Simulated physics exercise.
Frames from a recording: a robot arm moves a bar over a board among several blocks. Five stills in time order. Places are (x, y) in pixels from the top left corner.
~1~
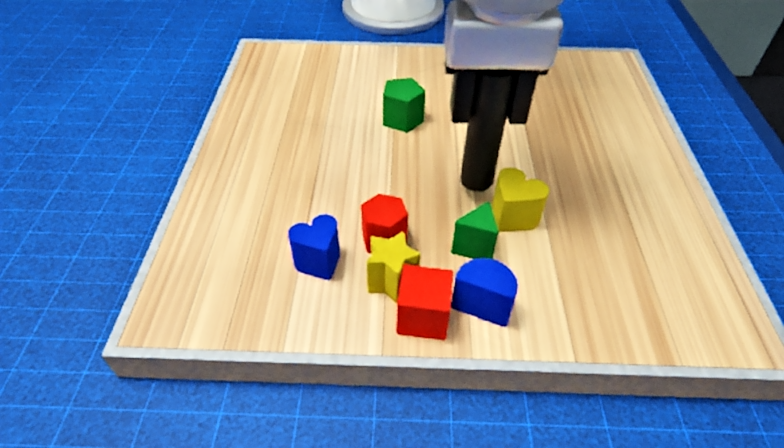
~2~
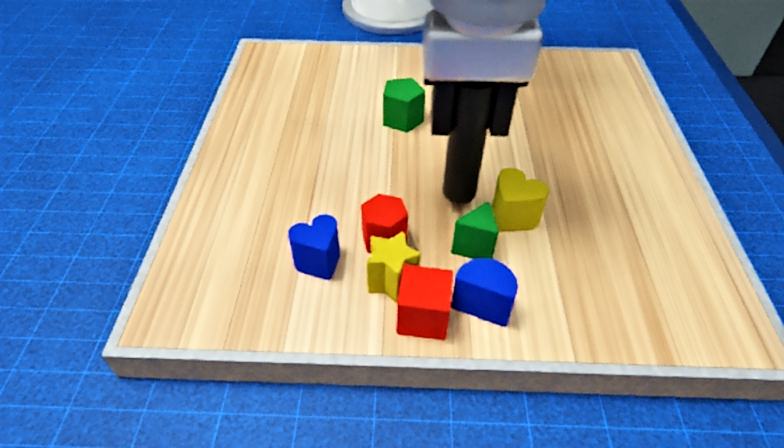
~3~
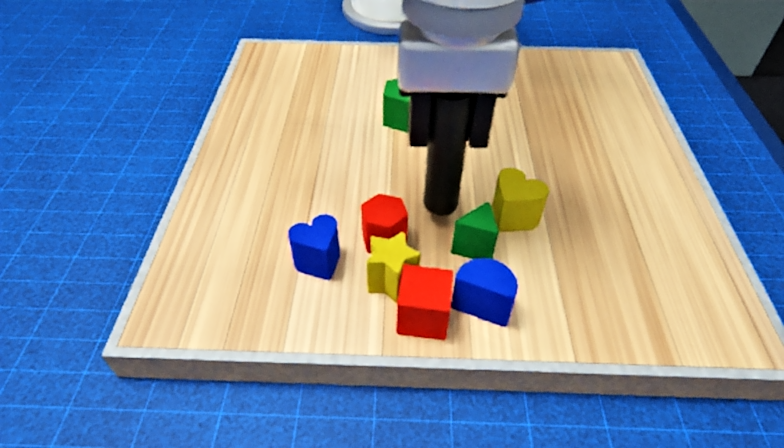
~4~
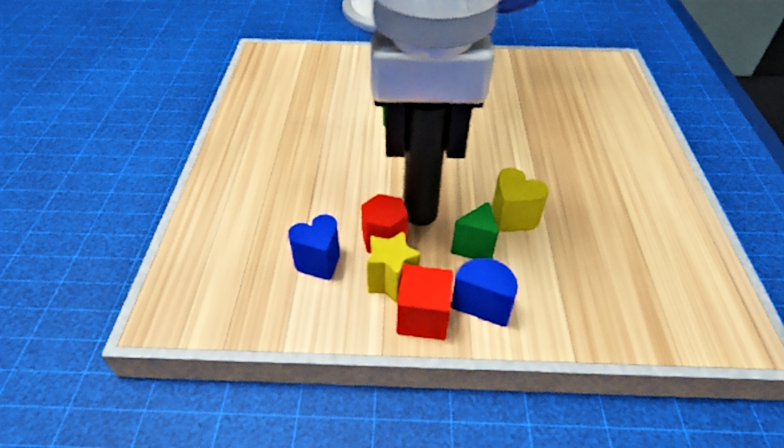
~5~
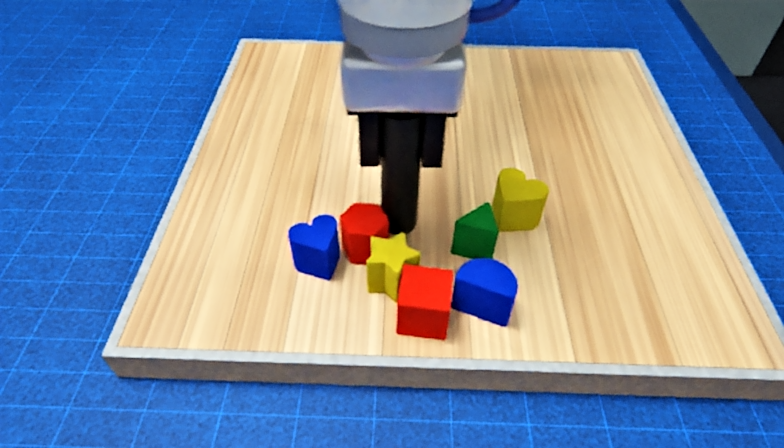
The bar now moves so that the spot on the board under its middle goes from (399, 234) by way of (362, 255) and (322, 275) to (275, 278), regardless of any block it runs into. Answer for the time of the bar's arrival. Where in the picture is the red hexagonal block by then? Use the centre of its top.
I'd expect the centre of its top face to be at (222, 253).
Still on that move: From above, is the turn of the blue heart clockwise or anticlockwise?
In a top view, it turns counterclockwise.
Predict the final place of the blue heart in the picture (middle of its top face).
Top centre: (176, 263).
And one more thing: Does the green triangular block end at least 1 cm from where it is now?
I believe not.
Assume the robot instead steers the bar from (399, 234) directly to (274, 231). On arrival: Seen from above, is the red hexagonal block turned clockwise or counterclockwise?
It ends up turned anticlockwise.
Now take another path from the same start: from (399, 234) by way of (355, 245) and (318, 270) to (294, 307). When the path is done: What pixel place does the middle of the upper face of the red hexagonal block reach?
It ends at (243, 270).
On the path given first. One third of the way, bar at (362, 244); blue heart at (277, 243), turned 20° anticlockwise; red hexagonal block at (319, 231), turned 20° clockwise.
Two thirds of the way, bar at (320, 265); blue heart at (227, 254); red hexagonal block at (272, 248), turned 30° clockwise.
At the end, bar at (272, 268); blue heart at (176, 263), turned 20° anticlockwise; red hexagonal block at (222, 253), turned 20° clockwise; yellow star still; green triangular block still.
